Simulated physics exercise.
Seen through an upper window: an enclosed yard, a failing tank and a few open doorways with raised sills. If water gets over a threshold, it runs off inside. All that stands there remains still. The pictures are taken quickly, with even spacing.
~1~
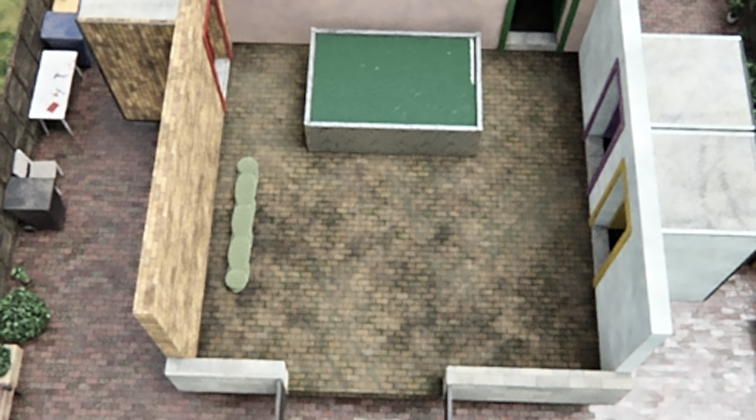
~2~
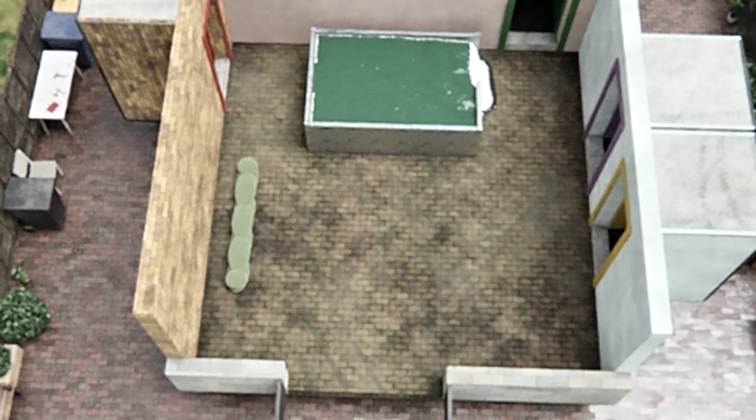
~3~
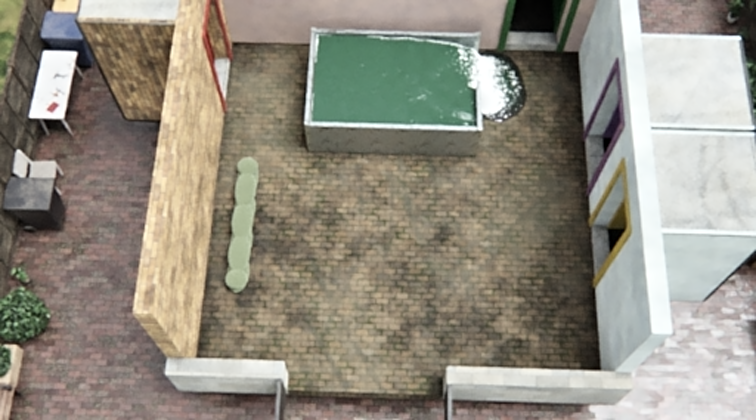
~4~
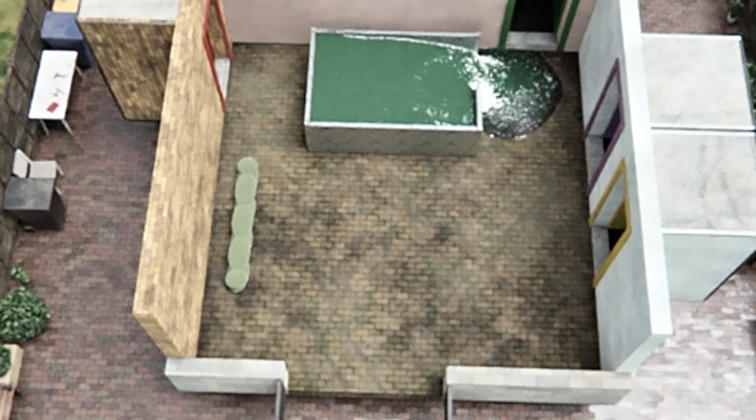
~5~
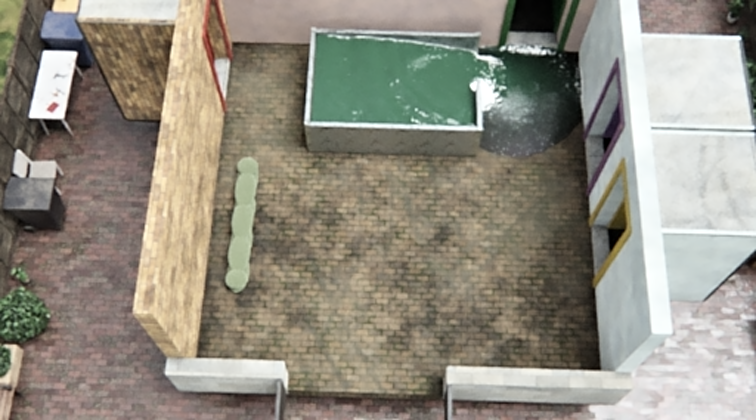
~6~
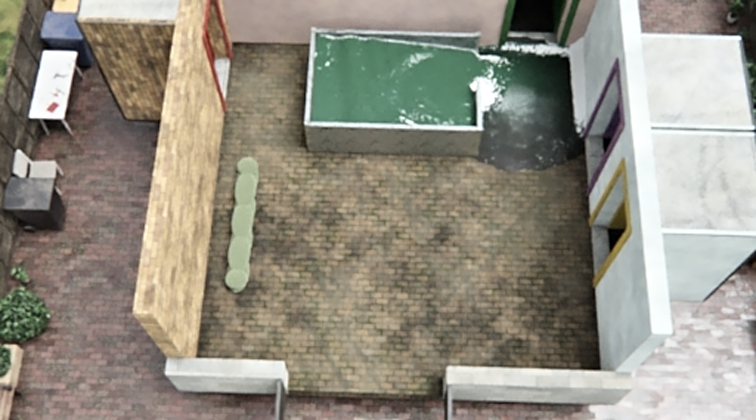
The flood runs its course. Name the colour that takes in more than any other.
Green.
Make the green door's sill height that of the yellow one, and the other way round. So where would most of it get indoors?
That'd be the one in green, I'd say.
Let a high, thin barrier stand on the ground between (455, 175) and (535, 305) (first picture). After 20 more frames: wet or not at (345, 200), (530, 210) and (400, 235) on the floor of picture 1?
Going through them in the order asked, I'd say still bare, then reached by the flood, then still bare.
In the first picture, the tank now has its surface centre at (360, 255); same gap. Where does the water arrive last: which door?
The answer is the red one.
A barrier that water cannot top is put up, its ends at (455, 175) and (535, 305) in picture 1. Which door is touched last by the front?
That's the door marked red.
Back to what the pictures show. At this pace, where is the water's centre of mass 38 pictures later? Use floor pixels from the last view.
Estimate: (442, 181).
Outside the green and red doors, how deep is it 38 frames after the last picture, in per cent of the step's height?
The first comes to about 110 percent, the second to about 70 percent.
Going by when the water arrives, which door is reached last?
It's the red-painted one.
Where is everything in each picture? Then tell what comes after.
Still water in the tank at (394, 81), in the first frame.
The front is at (484, 64), out from the gap at (474, 76), in the second frame.
Water pours out at (473, 78) and has run to (520, 101), in the third frame.
The front is at (555, 99), out from the gap at (473, 79), in the fourth frame.
The front is at (578, 64), out from the gap at (473, 79), in the fifth frame.
Water pours out at (473, 79) and has run to (584, 147), in the sixth frame.
A moment on, water covers 15 % of the floor; green door some in, yellow door not reached, red door not reached, purple door wet at the sill, nothing in.
Next, water covers 25 % of the floor; green door a lot in, yellow door wet at the sill, nothing in, red door not reached, purple door wet at the sill, nothing in.
Then, water covers 55 % of the floor; green door a lot in, yellow door wet at the sill, nothing in, red door not reached, purple door a trickle in.
Later, water covers 70 % of the floor; green door a lot in, yellow door wet at the sill, nothing in, red door wet at the sill, nothing in, purple door a trickle in.
In the end, water covers 90 % of the floor; green door a lot in, yellow door a trickle in, red door a trickle in, purple door a trickle in; the green door has let in the most.
